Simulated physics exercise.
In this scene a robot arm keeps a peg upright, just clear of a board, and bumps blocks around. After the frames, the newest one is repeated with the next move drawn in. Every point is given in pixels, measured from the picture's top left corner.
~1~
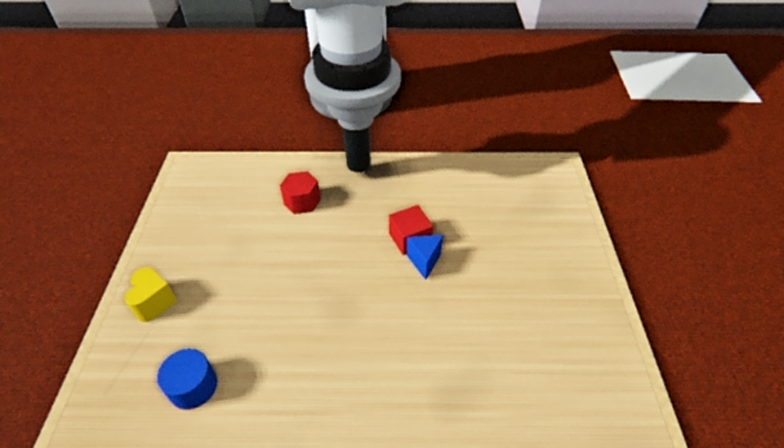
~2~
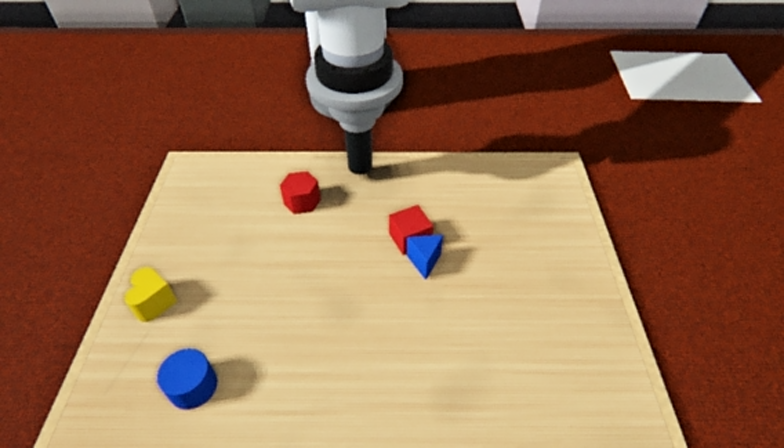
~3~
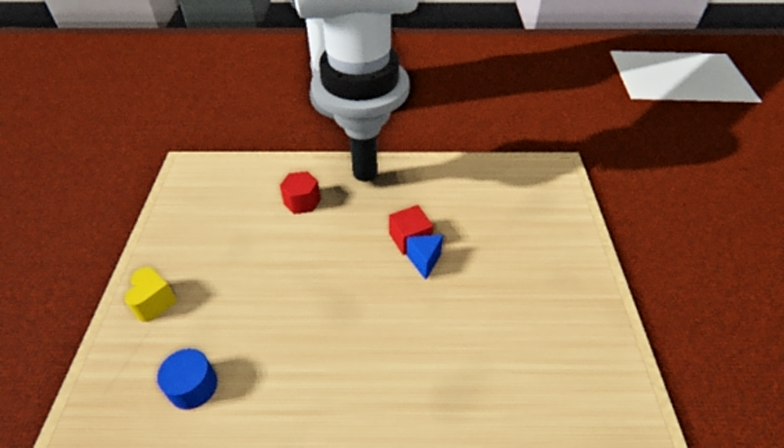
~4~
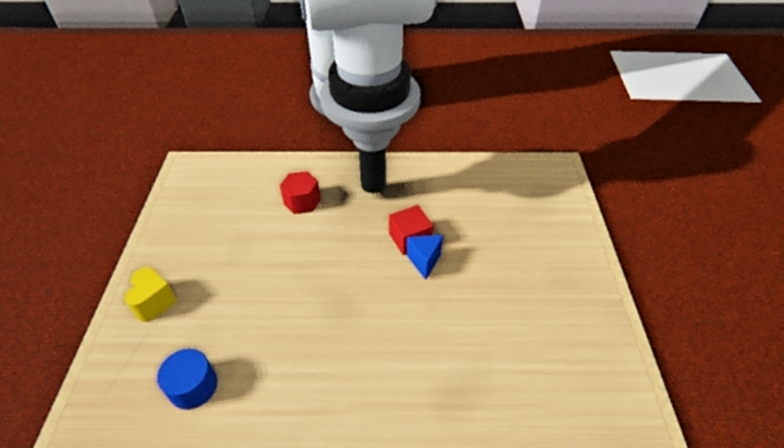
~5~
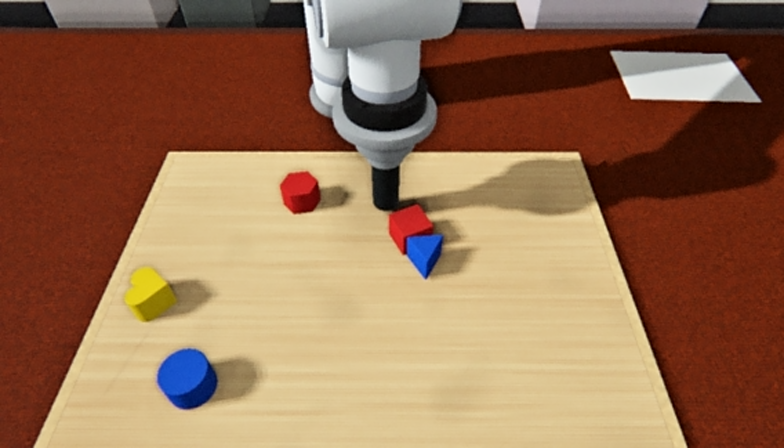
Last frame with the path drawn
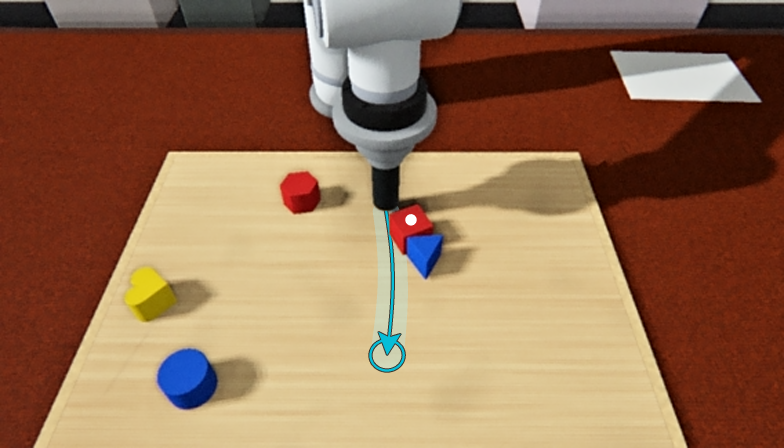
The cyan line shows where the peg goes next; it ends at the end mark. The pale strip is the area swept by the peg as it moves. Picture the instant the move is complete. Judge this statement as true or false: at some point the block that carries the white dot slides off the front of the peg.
It is true.
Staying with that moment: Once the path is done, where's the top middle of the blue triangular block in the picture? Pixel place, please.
The top centre is at (457, 260).
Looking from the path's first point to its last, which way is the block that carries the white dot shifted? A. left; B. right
Letter A.
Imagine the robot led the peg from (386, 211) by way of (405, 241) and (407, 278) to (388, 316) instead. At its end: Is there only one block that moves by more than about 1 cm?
No - that is not the case.
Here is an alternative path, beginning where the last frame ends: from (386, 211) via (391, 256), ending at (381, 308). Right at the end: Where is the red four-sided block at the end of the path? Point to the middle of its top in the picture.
Most likely (425, 246).
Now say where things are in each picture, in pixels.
The first frame shows peg tip (359, 166); block tops, red four-sided block (411, 220); blue triangular block (426, 244).
The second frame shows peg (360, 168); blocks unchanged.
The third frame shows peg (365, 174); blocks unchanged.
The fourth frame shows peg (374, 186); blocks unchanged.
The fifth frame shows peg (386, 203); red four-sided block (411, 220); blue triangular block (426, 244).
Path on the board, from (386, 211) via (393, 275), ending at (387, 355); the dot is on the red four-sided block.
What follows on the original path. One third of the way, peg (392, 244); red four-sided block (423, 241), turned 45° anticlockwise; blue triangular block (448, 258), turned 60° anticlockwise.
Two thirds of the way, peg (392, 292); red four-sided block (427, 246), turned 60° anticlockwise; blue triangular block (457, 260), turned 70° anticlockwise.
At the end, peg (387, 348); red four-sided block (427, 246), turned 60° anticlockwise; blue triangular block (457, 260), turned 70° anticlockwise.
